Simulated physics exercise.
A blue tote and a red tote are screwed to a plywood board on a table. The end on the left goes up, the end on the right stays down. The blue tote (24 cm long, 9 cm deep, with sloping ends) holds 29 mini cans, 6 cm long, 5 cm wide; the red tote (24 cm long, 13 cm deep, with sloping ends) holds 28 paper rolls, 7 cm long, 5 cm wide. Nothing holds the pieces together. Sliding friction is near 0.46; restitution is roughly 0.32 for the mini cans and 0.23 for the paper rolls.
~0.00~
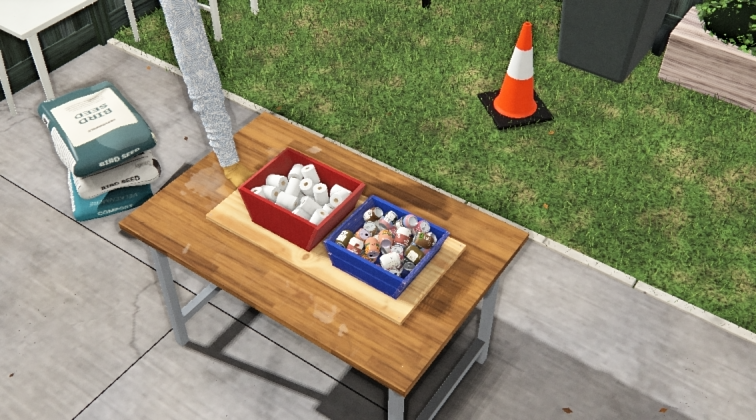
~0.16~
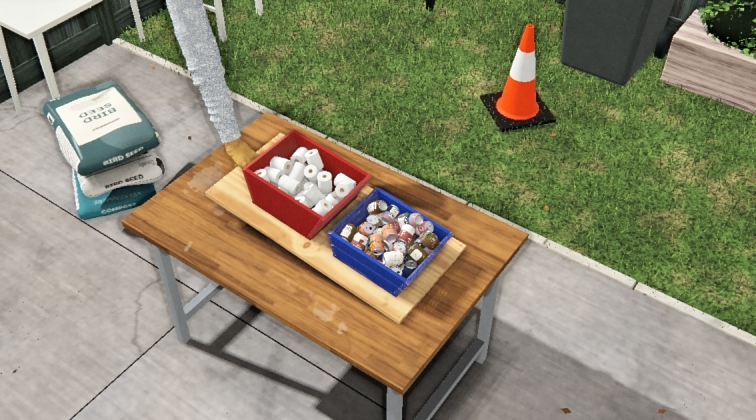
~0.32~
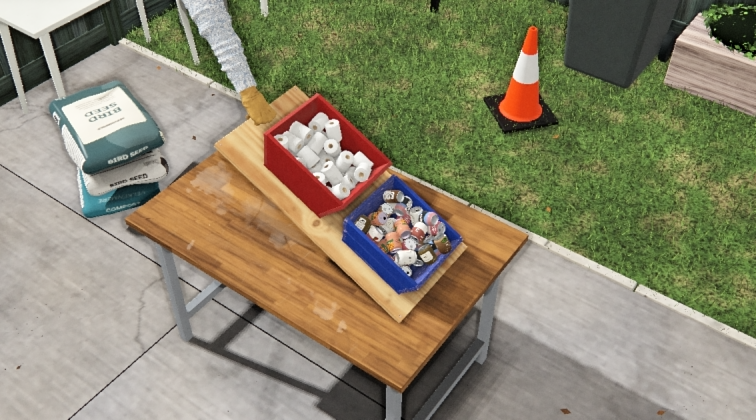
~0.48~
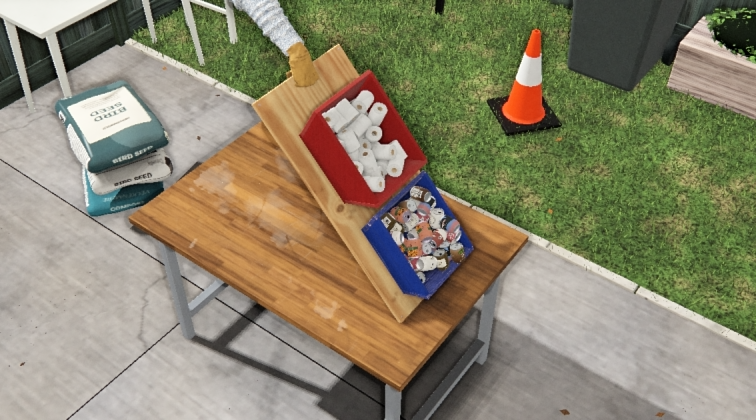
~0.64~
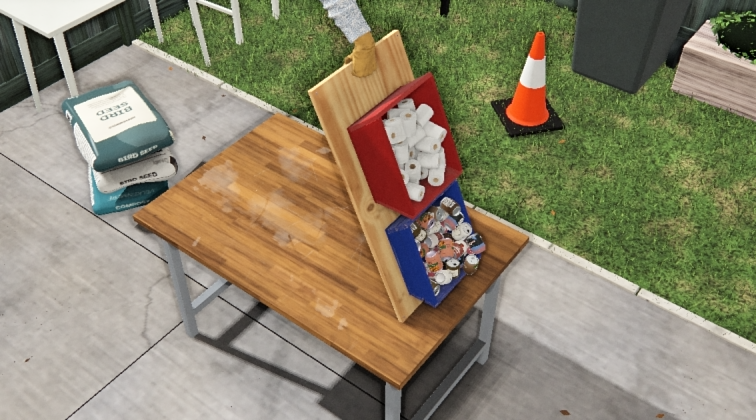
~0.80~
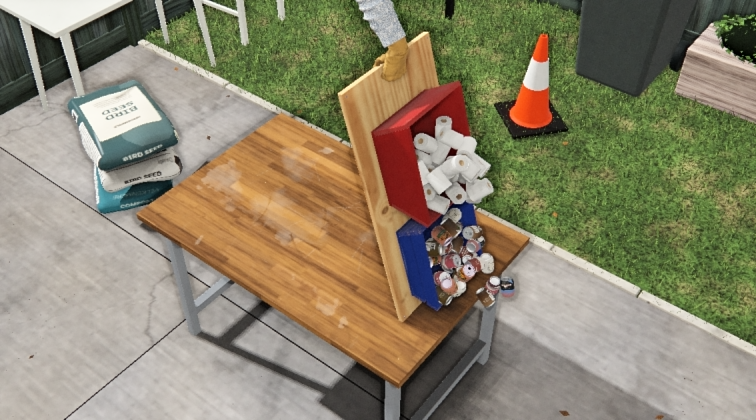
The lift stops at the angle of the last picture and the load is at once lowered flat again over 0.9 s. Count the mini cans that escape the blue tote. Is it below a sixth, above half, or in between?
Out of the blue tote go more than half of the mini cans.
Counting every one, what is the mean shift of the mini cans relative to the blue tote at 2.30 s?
About 42 cm to the right.
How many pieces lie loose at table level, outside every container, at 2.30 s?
Roughly 4.
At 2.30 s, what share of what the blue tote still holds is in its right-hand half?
About 60 per cent.
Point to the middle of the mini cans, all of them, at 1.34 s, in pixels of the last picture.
At about (502, 393).
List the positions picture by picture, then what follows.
In the first frame (we follow the rim corner now nearest the camera; the camera moves round a little), blue tote at (403, 281); red tote at (316, 227); tilt 0°; nothing out yet.
The second frame shows blue tote at (406, 281); red tote at (322, 218); tilt 8°.
The third frame shows blue tote at (417, 286); red tote at (342, 205); tilt 26°.
The fourth frame shows blue tote at (428, 295); red tote at (378, 203); tilt 48°.
The fifth frame shows blue tote at (437, 304); red tote at (414, 215); tilt 66°; 2 out, the lowest can at (471, 265).
The sixth frame shows blue tote at (439, 307); red tote at (430, 224); tilt 74°; 17 out, the lowest can at (485, 297).
After 1.04 s, tilt 61°; 14 of 29 out of the blue tote and 19 of 28 out of the red tote.
After 1.34 s, tilt 26°; 19 of 29 out of the blue tote and 22 of 28 out of the red tote.
After 1.76 s, tilt 0°; 19 of 29 out of the blue tote and 22 of 28 out of the red tote.
Outcome (at 2.30 s), 19 of 29 out of the blue tote and 22 of 28 out of the red tote. Asked share, 19 of 29, 66 per cent.
